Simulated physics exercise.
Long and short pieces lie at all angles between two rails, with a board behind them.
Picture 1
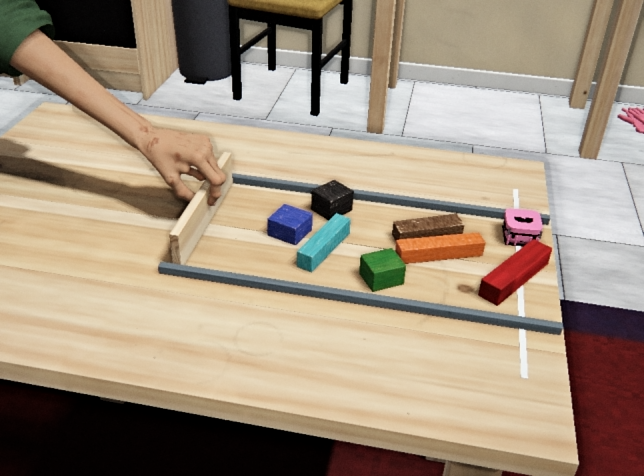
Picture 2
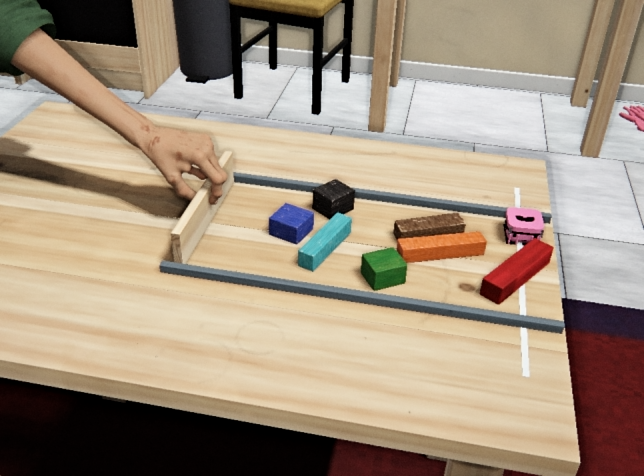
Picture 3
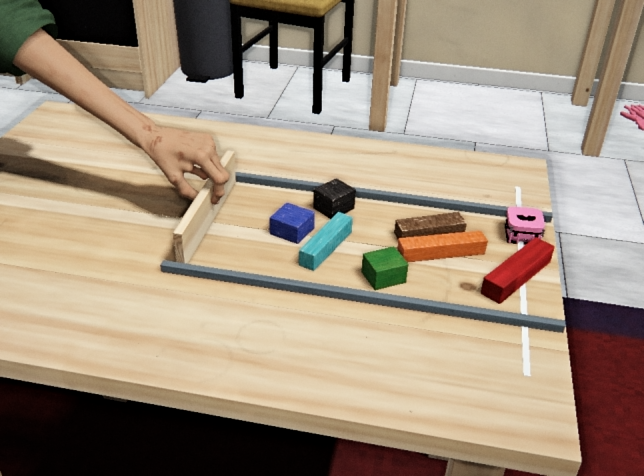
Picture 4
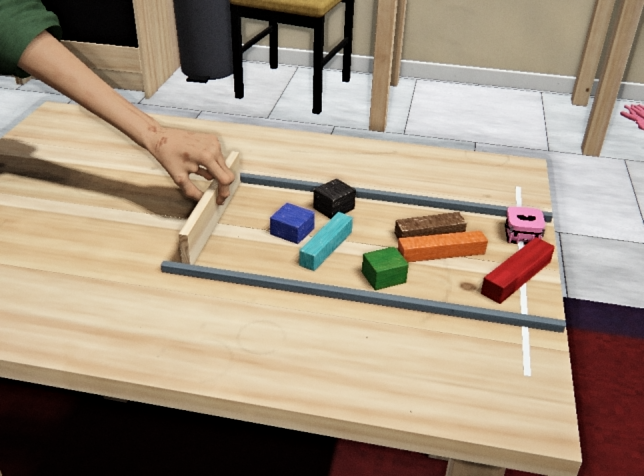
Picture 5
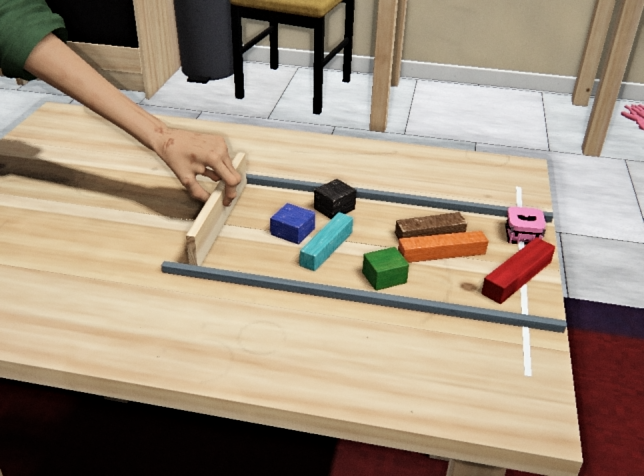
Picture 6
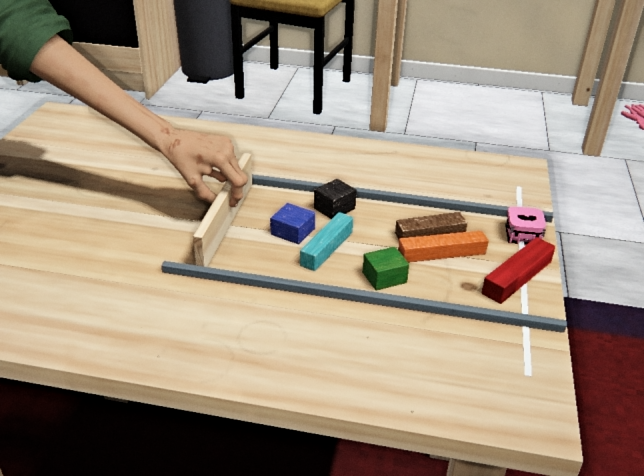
On a pale wooden table, coloured blocks, a red stick and a small pink case lie scattered between two grey rails, with a hand gripping an upright board at the left end. The board stays almost still at first, then the hand slides it slightly right, leaving the pieces untouched.
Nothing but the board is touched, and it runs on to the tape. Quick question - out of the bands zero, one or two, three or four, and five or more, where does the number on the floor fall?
The band is three or four.
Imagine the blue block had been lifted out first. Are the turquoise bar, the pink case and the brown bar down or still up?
So the turquoise bar keeps its place, the pink case goes down and the brown bar goes down.
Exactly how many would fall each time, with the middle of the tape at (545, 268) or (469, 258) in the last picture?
The floor gets 7 the first time and 1 the second.
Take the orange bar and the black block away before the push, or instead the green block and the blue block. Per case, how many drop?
In the first try 2, in the other 4.
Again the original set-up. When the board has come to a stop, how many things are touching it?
It touches 3.
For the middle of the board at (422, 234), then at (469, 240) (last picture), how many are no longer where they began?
Moved so far: 7, then 8.
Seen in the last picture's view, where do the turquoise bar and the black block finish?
In the last picture the turquoise bar sits around (560, 276) and the black block around (538, 220).
A little later, none off yet; pink case at rest near (525, 226); red stick at rest near (519, 269); orange bar at rest near (443, 247).
Next, none off yet; pink case at rest near (525, 226); red stick at rest near (519, 269); orange bar shifted a little near (464, 256).
Later still, none off yet; pink case tilted well over near (575, 254); red stick shifted a little near (567, 277); orange bar shifted about its own width near (547, 268).
When it is over, the number that fall off is three or four; down, brown bar, orange bar, red stick and pink case.
